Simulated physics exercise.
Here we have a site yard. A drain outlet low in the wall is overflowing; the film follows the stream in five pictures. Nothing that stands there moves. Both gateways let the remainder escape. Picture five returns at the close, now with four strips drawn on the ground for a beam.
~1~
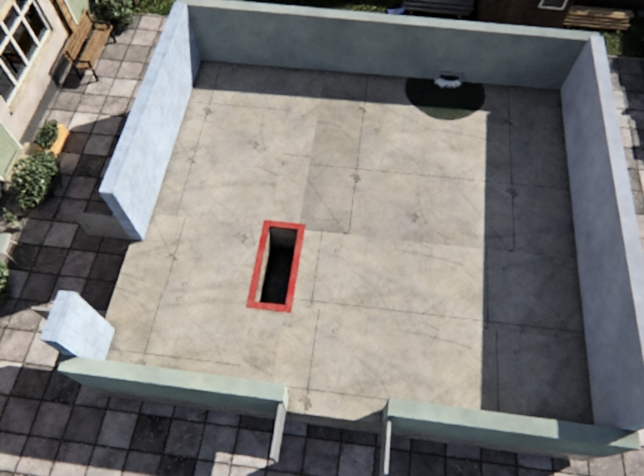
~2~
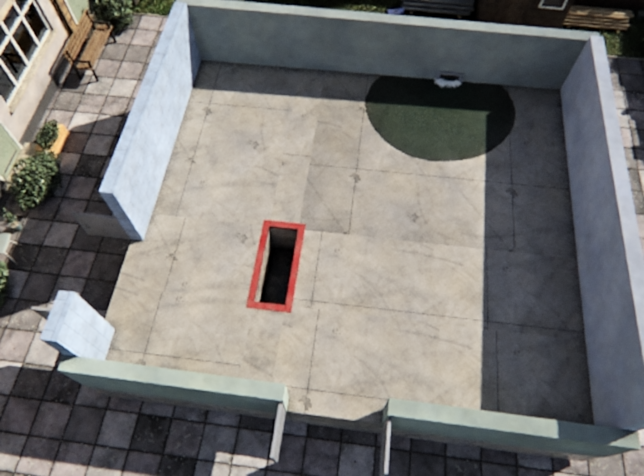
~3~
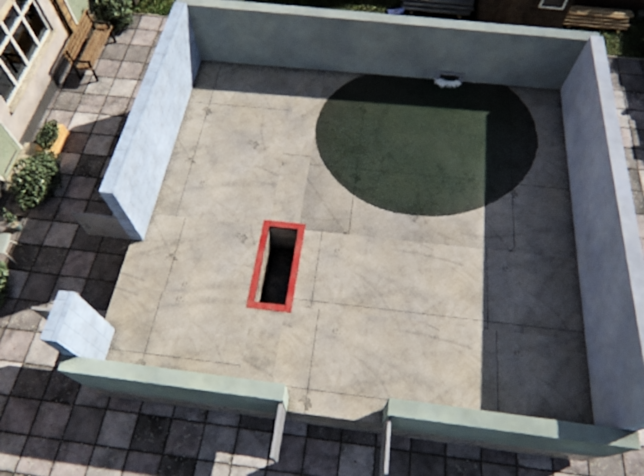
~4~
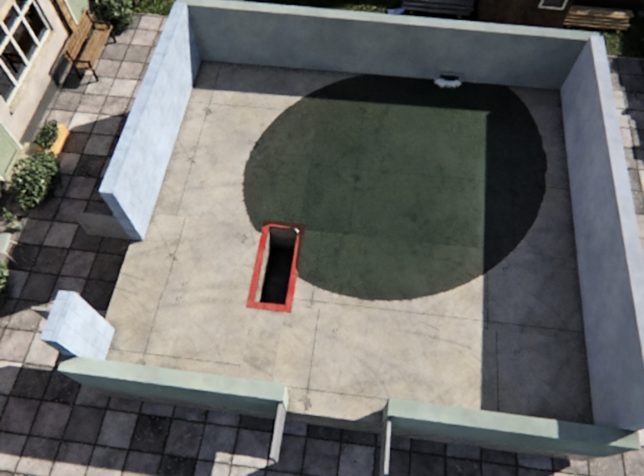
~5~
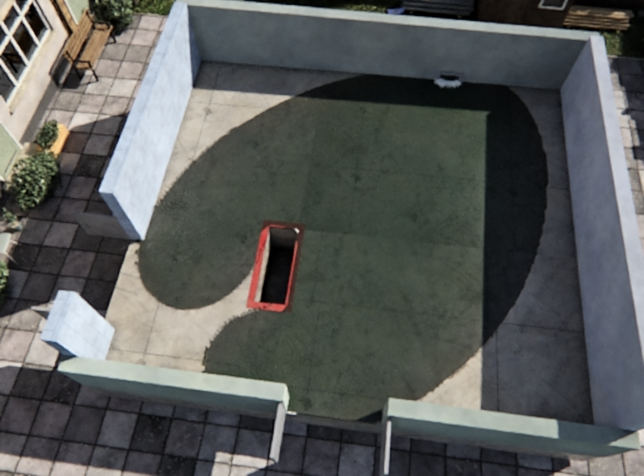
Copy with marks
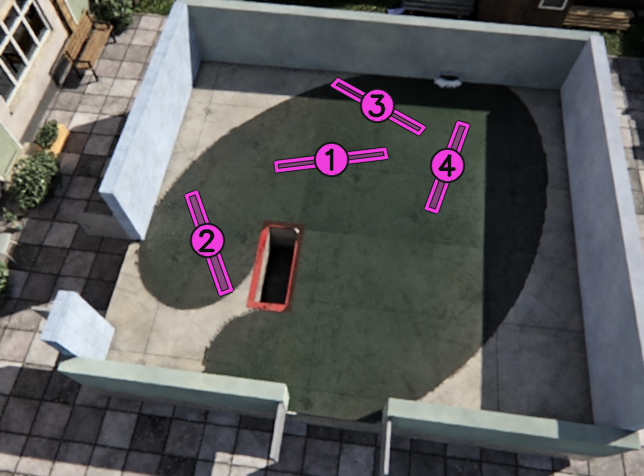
The clip shows a walled concrete yard seen from above, where a dark patch of liquid spreads from an outlet at the back wall, widens across the floor, reaches a red-edged rectangular drain and extends around both sides of it.
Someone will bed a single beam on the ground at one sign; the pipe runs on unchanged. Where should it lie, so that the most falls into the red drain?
The best spot is 2.
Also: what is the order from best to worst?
Best to worst: 2, 4, 1, 3.
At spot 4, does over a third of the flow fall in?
No, it does not.
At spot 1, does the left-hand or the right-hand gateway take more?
The left gate.
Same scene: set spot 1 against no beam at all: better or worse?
It is worse.
On the marked copy, 1 from (276, 166) to (385, 153); 2 from (191, 193) to (225, 291); 3 from (335, 82) to (421, 130); 4 from (431, 209) to (463, 124).
For spot 1, about 18 % of the stream runs into the red drain, about 82 % out by the gates.
For spot 2, about 38 % of the stream runs into the red drain, about 62 % out by the gates.
For spot 3, about 13 % of the stream runs into the red drain, about 86 % out by the gates.
For spot 4, about 27 % of the stream runs into the red drain, about 72 % out by the gates.
